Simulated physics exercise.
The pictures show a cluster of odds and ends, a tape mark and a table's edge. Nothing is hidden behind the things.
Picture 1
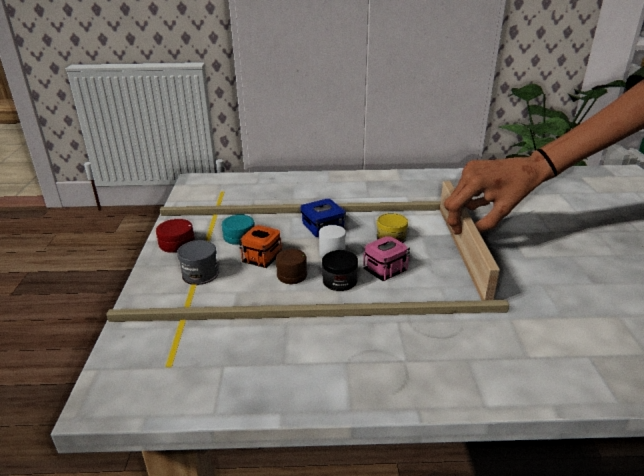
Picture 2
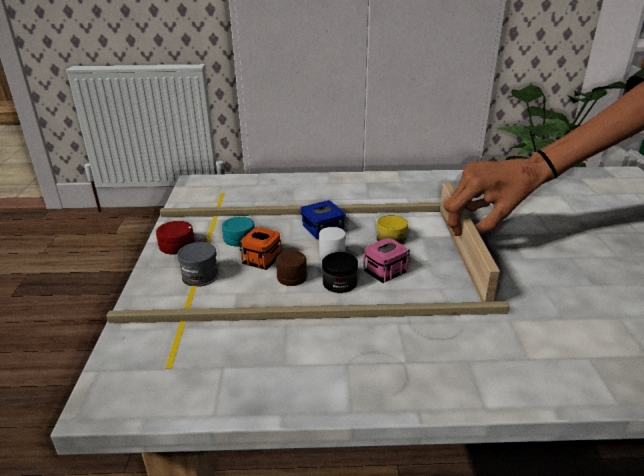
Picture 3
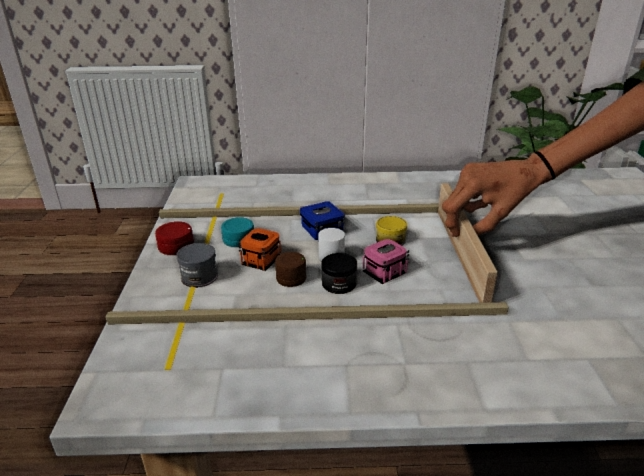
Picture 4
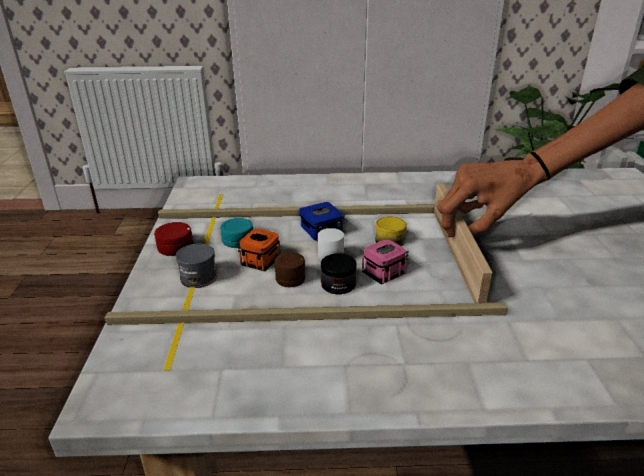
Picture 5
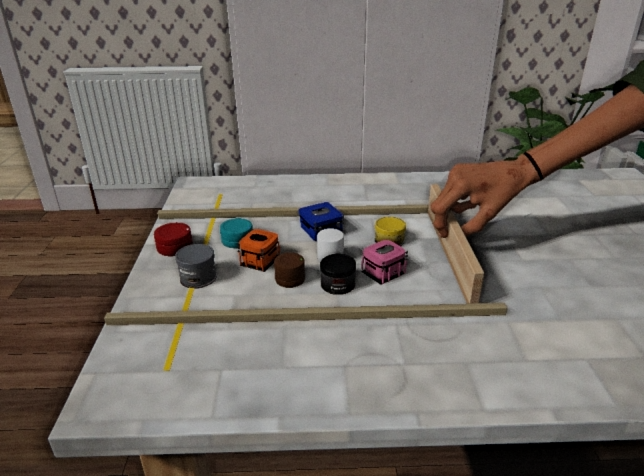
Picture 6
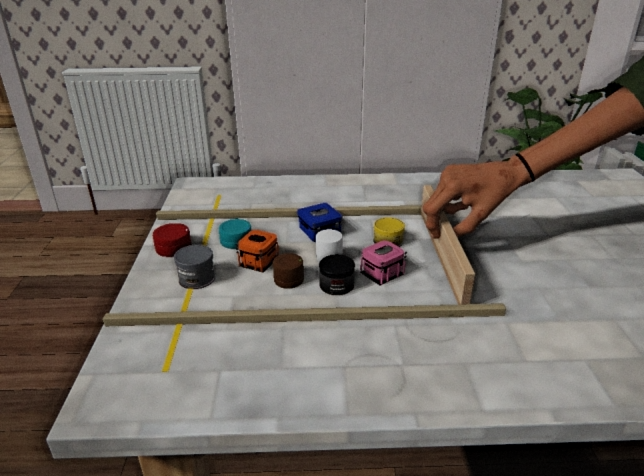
A hand slides a wooden board slightly left toward a still cluster of colourful containers.
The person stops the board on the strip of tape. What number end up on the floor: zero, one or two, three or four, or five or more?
Outcome: The number that fall off is one or two.
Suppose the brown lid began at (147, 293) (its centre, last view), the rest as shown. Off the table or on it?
The brown lid does not fall.
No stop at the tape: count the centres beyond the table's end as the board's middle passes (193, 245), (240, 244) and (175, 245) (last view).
In that order 2, 0 and 5.
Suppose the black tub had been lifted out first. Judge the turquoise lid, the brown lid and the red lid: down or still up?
The turquoise lid does not fall, the brown lid is kept, the red lid drops off.
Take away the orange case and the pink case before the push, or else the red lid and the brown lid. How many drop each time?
It would be 1 and 0.
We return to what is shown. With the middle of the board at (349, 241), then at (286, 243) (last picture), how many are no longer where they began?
By then 5, and 7.
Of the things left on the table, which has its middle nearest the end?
The grey tin.
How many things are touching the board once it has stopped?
5 of them.
Early on, none off yet; red lid at rest near (172, 240); grey tin at rest near (195, 267); turquoise lid at rest near (236, 234).
Finally, the number that fall off is one or two; lost, red lid.
